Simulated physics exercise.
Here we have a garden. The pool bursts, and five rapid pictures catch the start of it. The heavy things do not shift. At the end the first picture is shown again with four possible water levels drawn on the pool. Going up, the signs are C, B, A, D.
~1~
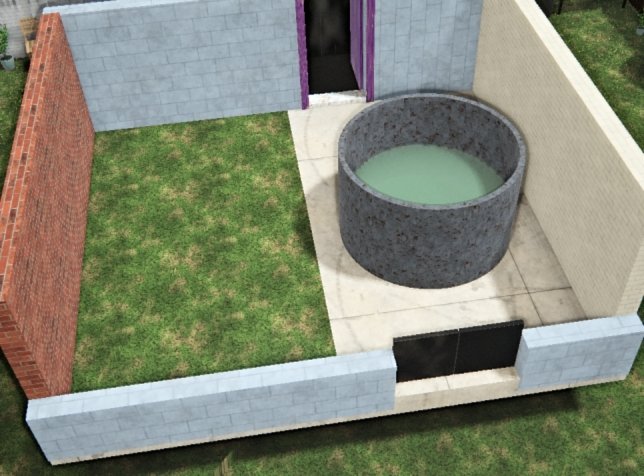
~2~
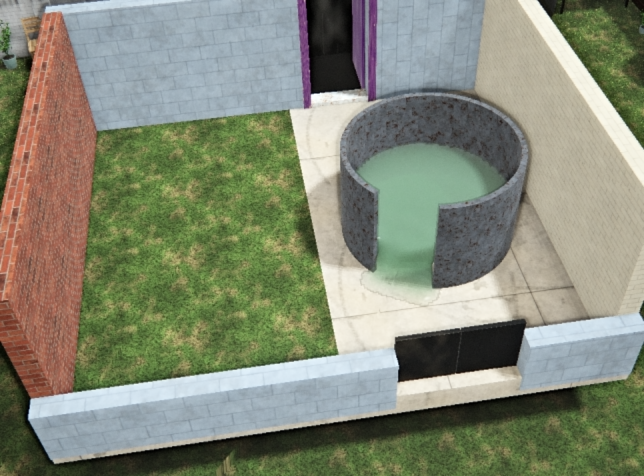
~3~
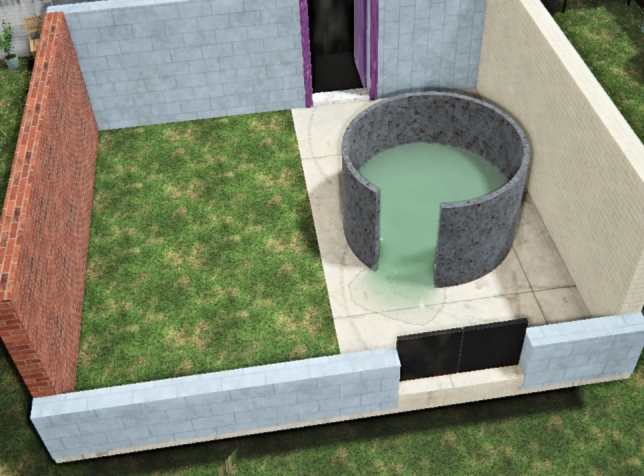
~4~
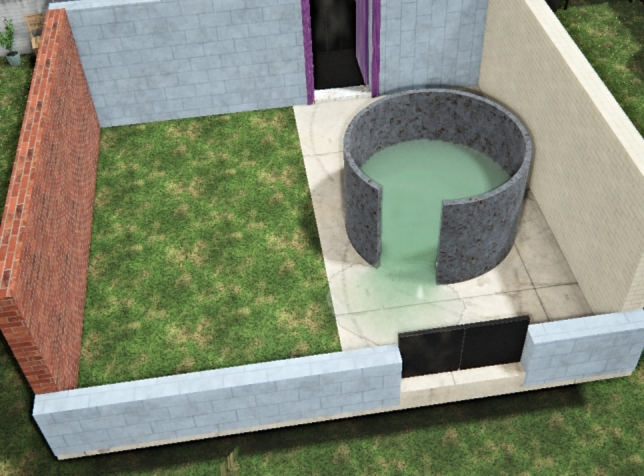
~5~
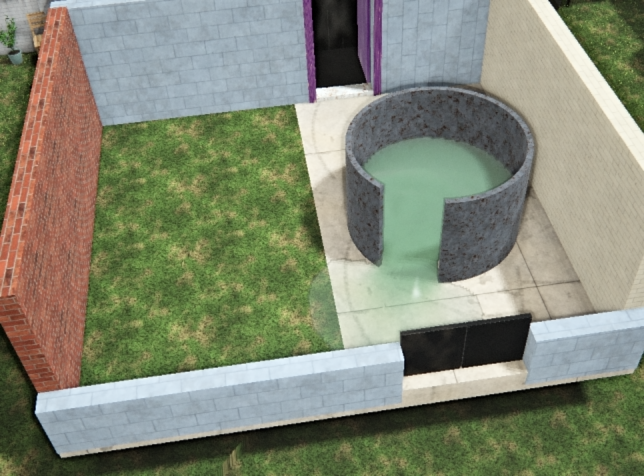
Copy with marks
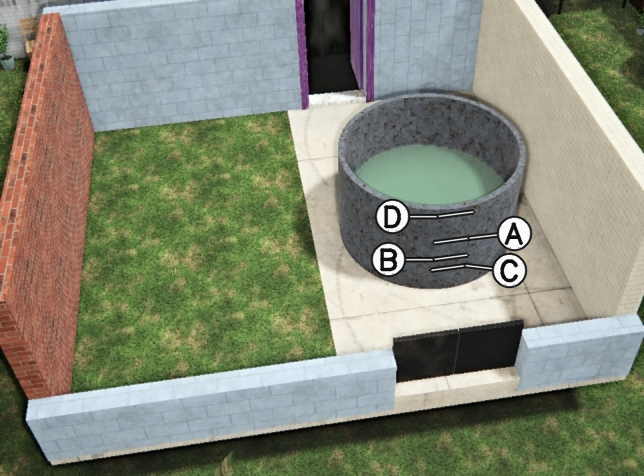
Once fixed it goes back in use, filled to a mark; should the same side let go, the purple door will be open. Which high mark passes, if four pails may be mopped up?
Level A.
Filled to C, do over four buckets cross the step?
No.
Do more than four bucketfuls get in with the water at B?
No.
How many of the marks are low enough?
Three.
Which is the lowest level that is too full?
That is level D.
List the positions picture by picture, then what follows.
In the first picture, water in the pool at rest, its middle at (427, 194); foot of the purple doorway at (338, 105); shut gate at (457, 336).
In the second picture, front seen at (367, 281), 1 % of the ground wet.
In the third picture, front seen at (356, 289), 2 % of the ground wet.
In the fourth picture, front seen at (350, 318), 5 % of the ground wet.
In the fifth picture, front seen at (321, 317), 8 % of the ground wet.
On the marked copy, A at (451, 240); B at (449, 257); C at (448, 267); D at (454, 214); from the bottom up C, B, A, D.
Choosing A, a bucket or two gets in.
Choosing B, nothing gets over.
Choosing C, nothing gets over.
Choosing D, about 13 bucketfuls get in.
